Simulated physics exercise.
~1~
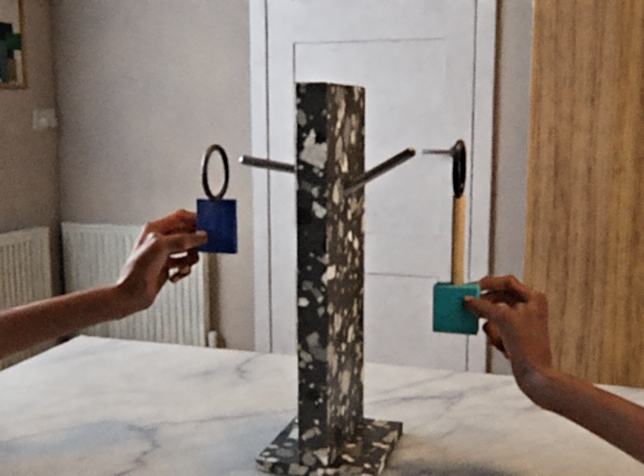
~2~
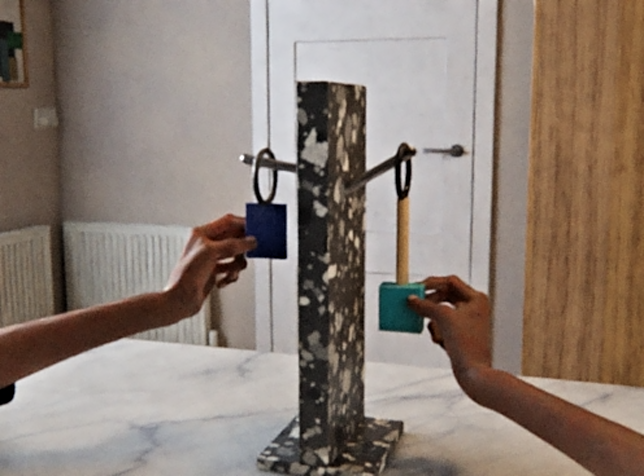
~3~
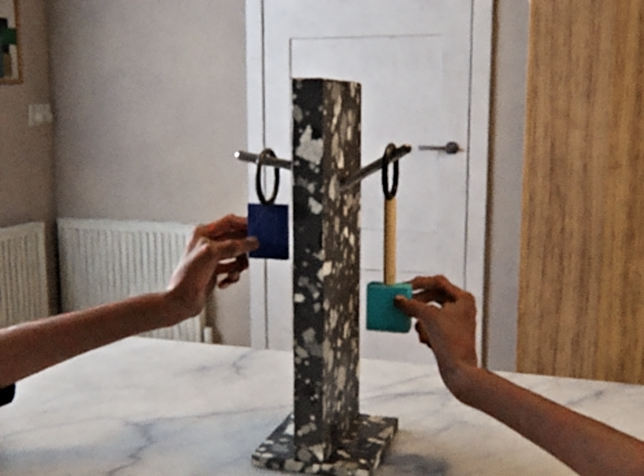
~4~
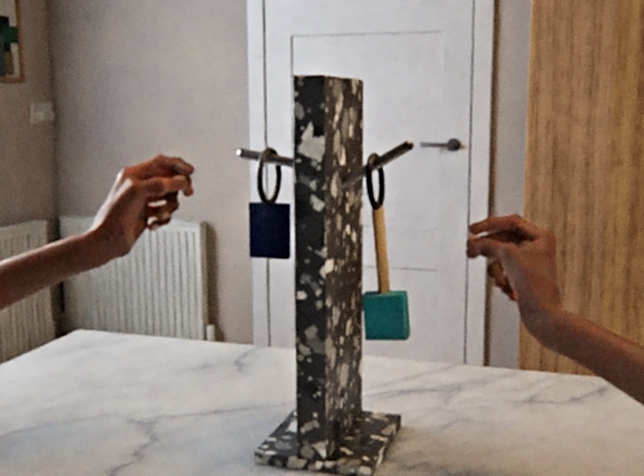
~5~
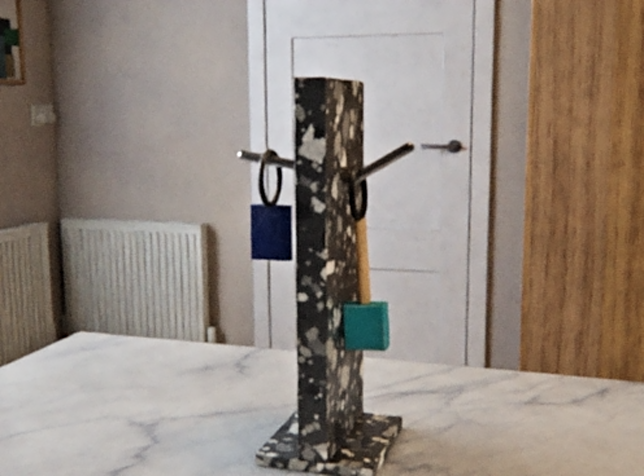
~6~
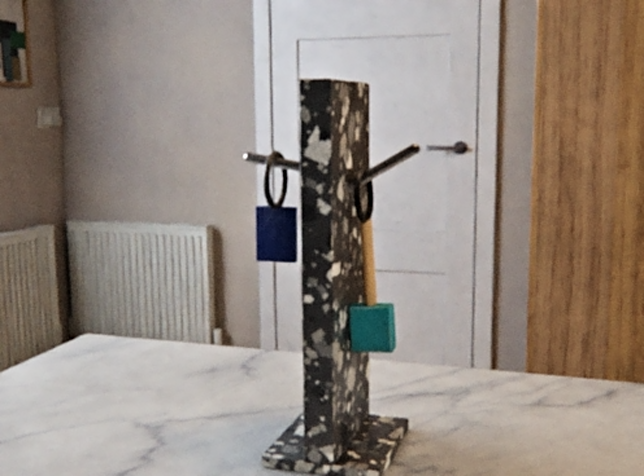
Two hands reach in from either side of a speckled black-and-white peg stand on a marble table, seen from the front by a slightly swaying camera, with a white door behind. The left hand holds a blue tag by its dark ring, while the right holds a turquoise brush with a wooden handle and ring. Both move inward until the rings loop over the two pegs. The hands let go and withdraw. The brush tilts and slides down its sloping peg toward the post, while the tag hangs still. Both end up hanging at rest from the stand.
